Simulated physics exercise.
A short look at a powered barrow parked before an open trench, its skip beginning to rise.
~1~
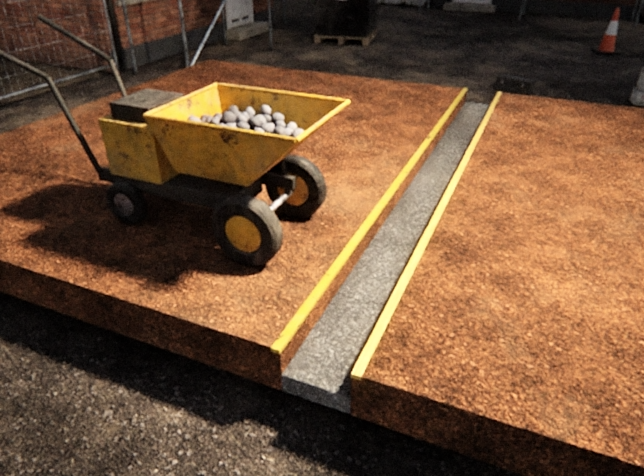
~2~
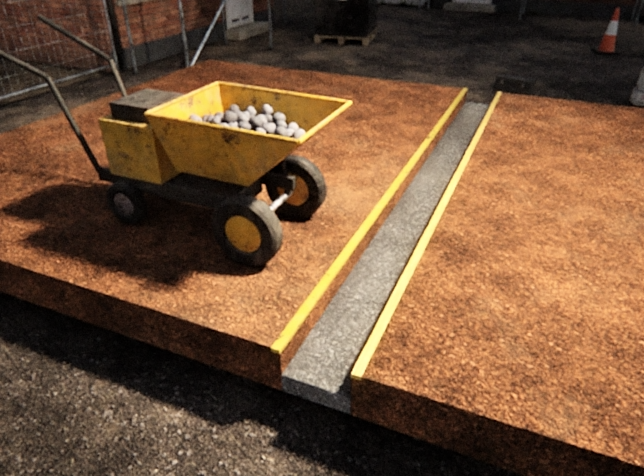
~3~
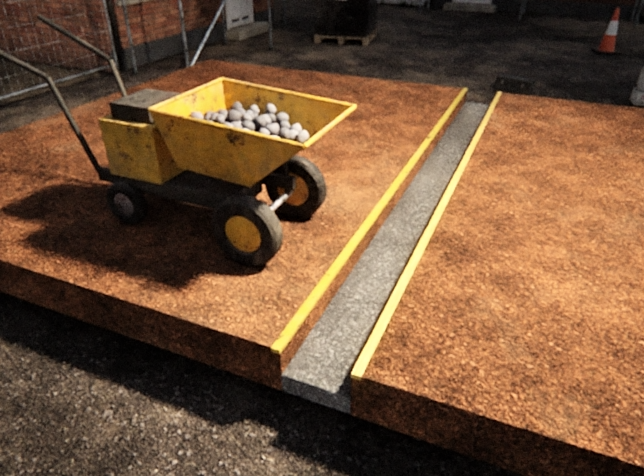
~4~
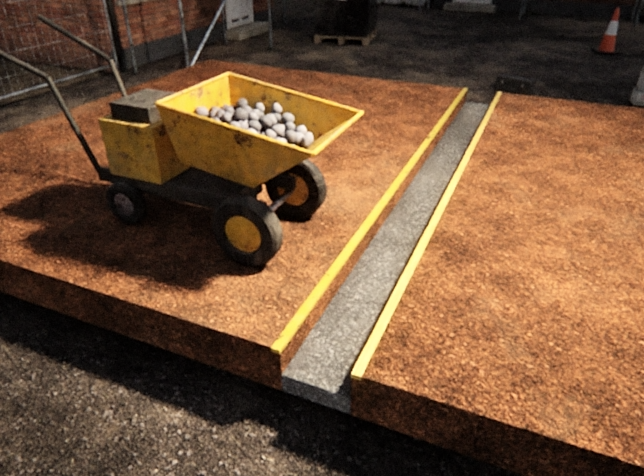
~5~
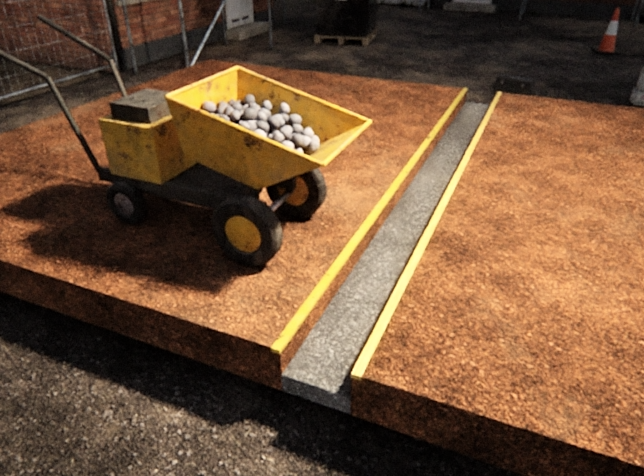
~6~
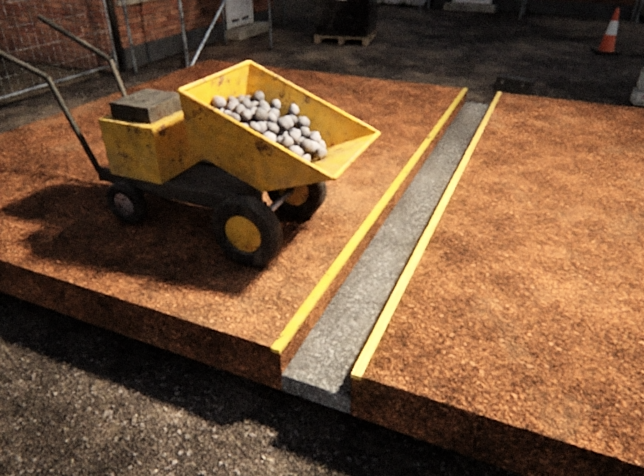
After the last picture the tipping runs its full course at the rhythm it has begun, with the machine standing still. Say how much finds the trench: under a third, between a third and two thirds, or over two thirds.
Between the edges lies between a third and two thirds of the load.
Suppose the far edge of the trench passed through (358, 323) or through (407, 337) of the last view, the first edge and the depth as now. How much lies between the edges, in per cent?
Near 10 % and 80 %.
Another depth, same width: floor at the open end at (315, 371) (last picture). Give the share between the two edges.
Roughly 30 in a hundred.
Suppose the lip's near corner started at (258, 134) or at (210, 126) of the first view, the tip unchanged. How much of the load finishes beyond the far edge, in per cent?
About 0 and 0 per cent.
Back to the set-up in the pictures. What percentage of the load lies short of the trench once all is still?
It comes to 0 per cent or so.
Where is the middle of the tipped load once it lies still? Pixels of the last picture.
Near (397, 273).
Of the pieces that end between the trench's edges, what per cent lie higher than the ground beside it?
It comes to 10 per cent or so.
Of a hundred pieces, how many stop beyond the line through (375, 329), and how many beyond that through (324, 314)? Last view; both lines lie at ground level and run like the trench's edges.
Roughly 20 per cent, and 70 per cent.
Soon, skip tipped steeply; all in the skip.
A while on, skip tipped right over; about two thirds in the skip; about a quarter in or heaped over the trench; a stray few beyond it.
Towards the end, skip tipped right over; about a third in the skip; about half in or heaped over the trench; about a quarter beyond it.
Finally, skip tipped right over; about a quarter in the skip; about half in or heaped over the trench; about a quarter beyond it.
